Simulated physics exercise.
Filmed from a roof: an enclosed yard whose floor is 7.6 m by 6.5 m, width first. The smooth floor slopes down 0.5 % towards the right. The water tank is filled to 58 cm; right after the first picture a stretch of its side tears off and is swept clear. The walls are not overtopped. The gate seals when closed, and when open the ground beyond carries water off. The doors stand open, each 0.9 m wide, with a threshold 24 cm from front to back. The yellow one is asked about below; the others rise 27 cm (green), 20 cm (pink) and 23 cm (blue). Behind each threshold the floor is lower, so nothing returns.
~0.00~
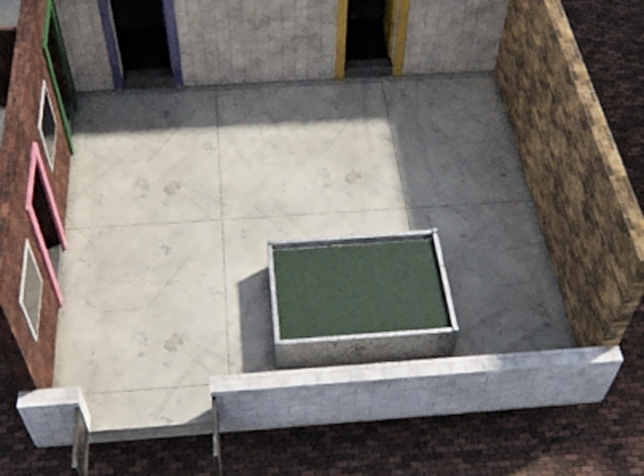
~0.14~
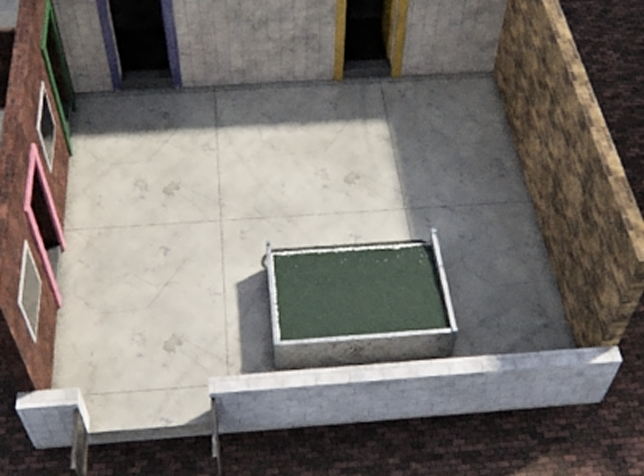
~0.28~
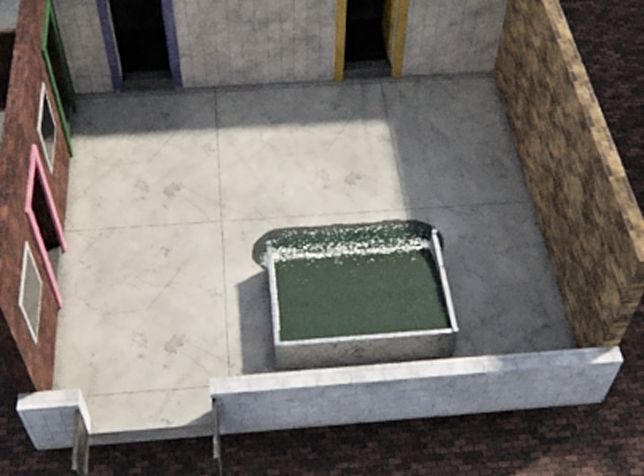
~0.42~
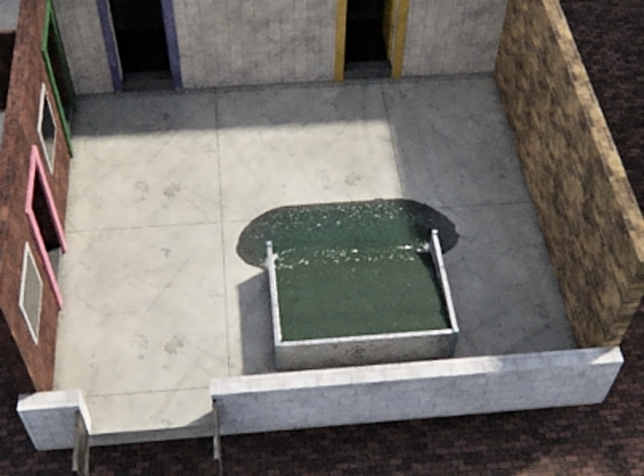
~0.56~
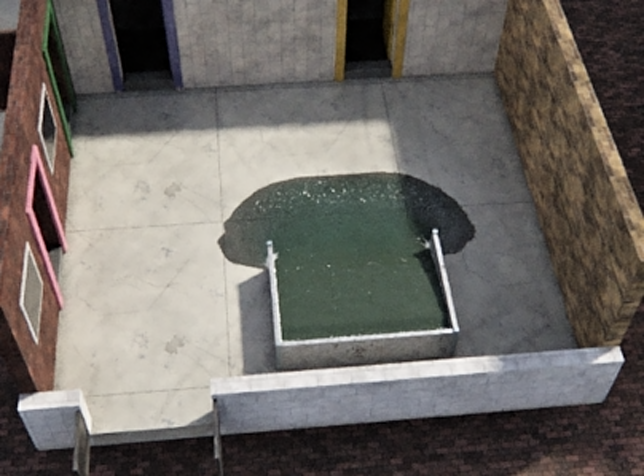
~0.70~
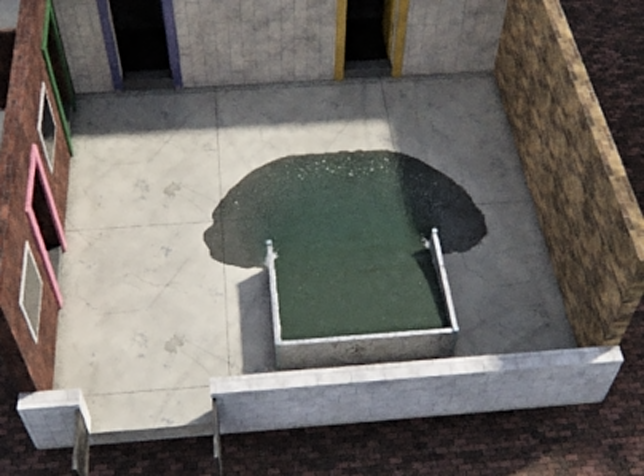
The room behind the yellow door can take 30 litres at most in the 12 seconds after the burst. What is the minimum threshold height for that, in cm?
It would have to be roughly 20 cm high.
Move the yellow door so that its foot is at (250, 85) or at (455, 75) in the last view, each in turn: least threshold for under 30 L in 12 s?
Roughly 16 and 17 cm.
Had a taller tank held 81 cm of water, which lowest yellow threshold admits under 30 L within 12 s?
Then roughly 30 cm.
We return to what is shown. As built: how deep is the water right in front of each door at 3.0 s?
In cm: Yellow 23, green 0, pink 0, blue 14.
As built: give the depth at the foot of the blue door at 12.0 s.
Some 4.0 cm.
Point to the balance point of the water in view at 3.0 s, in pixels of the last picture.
Around (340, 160).
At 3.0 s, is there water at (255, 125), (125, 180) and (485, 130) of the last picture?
In that order: Under water, wet, flooded.
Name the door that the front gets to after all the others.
It is the pink one.
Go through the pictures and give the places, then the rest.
In the first frame, still water, 58 cm deep, in the water tank at (359, 288); the yellow door at (371, 34) is dry.
In the second frame, the gap is on the far side, the front 0.3 m out at a hidden place; the back of the water tank holds 58 cm.
In the third frame, the gap is on the far side, the front 0.7 m out at (275, 234); the back of the water tank holds 58 cm.
In the fourth frame, water pours out on the far side and has run 1.2 m, to (280, 211); about 10 cm deep outside, 57 cm at the back.
In the fifth frame, the front is at (292, 182), 1.8 m from the gap on the far side; 5.5 m2 of floor is wet, 50 cm left at the back.
In the sixth frame, water pours out on the far side and has run 2.3 m, to (286, 161); about 6 cm deep outside, 49 cm at the back; 1.9 m in a straight line remain to the yellow door at (370, 35).
After 1.4 s water covers 40 % of the floor, deepest (22 cm) near (387, 250); 6 cm at the yellow door, 0 litres in over its 20 cm threshold.
After 3.0 s water covers 55 % of the floor, deepest (36 cm) near (492, 71); 23 cm at the yellow door, 25 litres in over its 20 cm threshold.
After 12.0 s water covers 100 % of the floor, deepest (10 cm) near (546, 249); 5 cm at the yellow door, 30 litres in over its 20 cm threshold.
At the yellow door as built, the water arrived by 1.3 s and peaked near 28 cm at 2.0 s.
With a threshold of 18 cm, 47 litres would have come in within the 12 s; with 24 cm, 9 litres. So under 30 litres takes about 20 cm.
